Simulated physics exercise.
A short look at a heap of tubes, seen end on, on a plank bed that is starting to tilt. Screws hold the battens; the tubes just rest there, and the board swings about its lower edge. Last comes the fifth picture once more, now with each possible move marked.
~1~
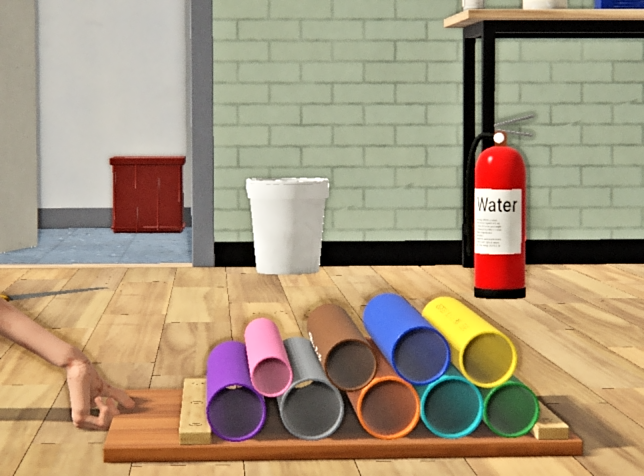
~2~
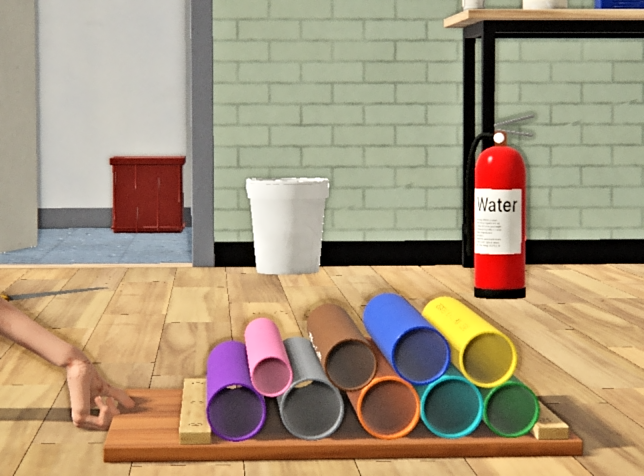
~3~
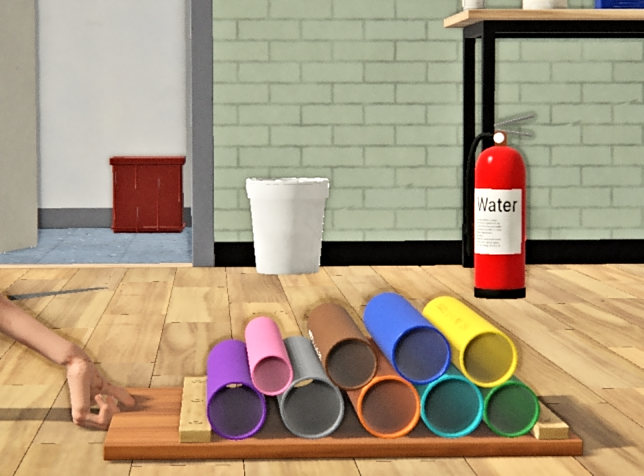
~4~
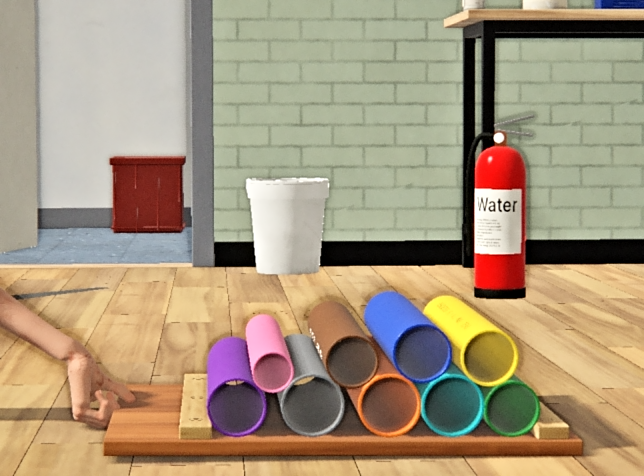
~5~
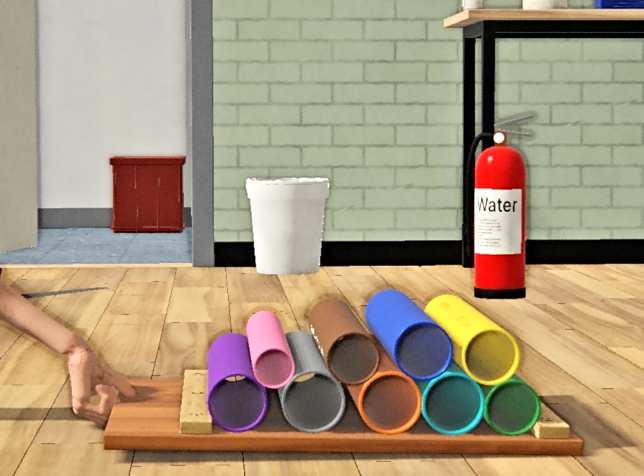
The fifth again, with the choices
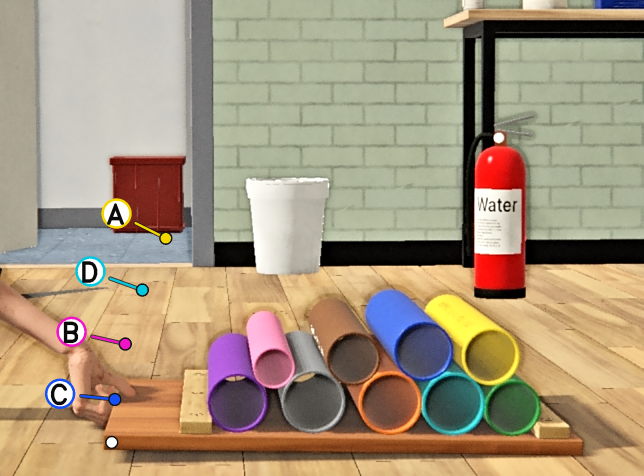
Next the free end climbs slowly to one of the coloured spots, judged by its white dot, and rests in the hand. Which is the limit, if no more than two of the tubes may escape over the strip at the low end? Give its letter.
The highest mark that will do is A.
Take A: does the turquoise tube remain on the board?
The turquoise tube: Yes.
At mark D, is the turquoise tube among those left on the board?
Yes.
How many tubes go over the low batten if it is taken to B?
At B the number is none.
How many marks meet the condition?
The number is four.
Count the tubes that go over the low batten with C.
It comes to none.
On the marked copy, A at (166, 238); B at (125, 344); C at (115, 399); D at (142, 290); the white dot at (112, 443).
Taking A. A third of the way, board at 16°.
Two thirds of the way, board at 27°.
When it is over, board at 27°, one over the low batten (yellow).
As for the rest, B none over the low batten; C none over the low batten; D none over the low batten.
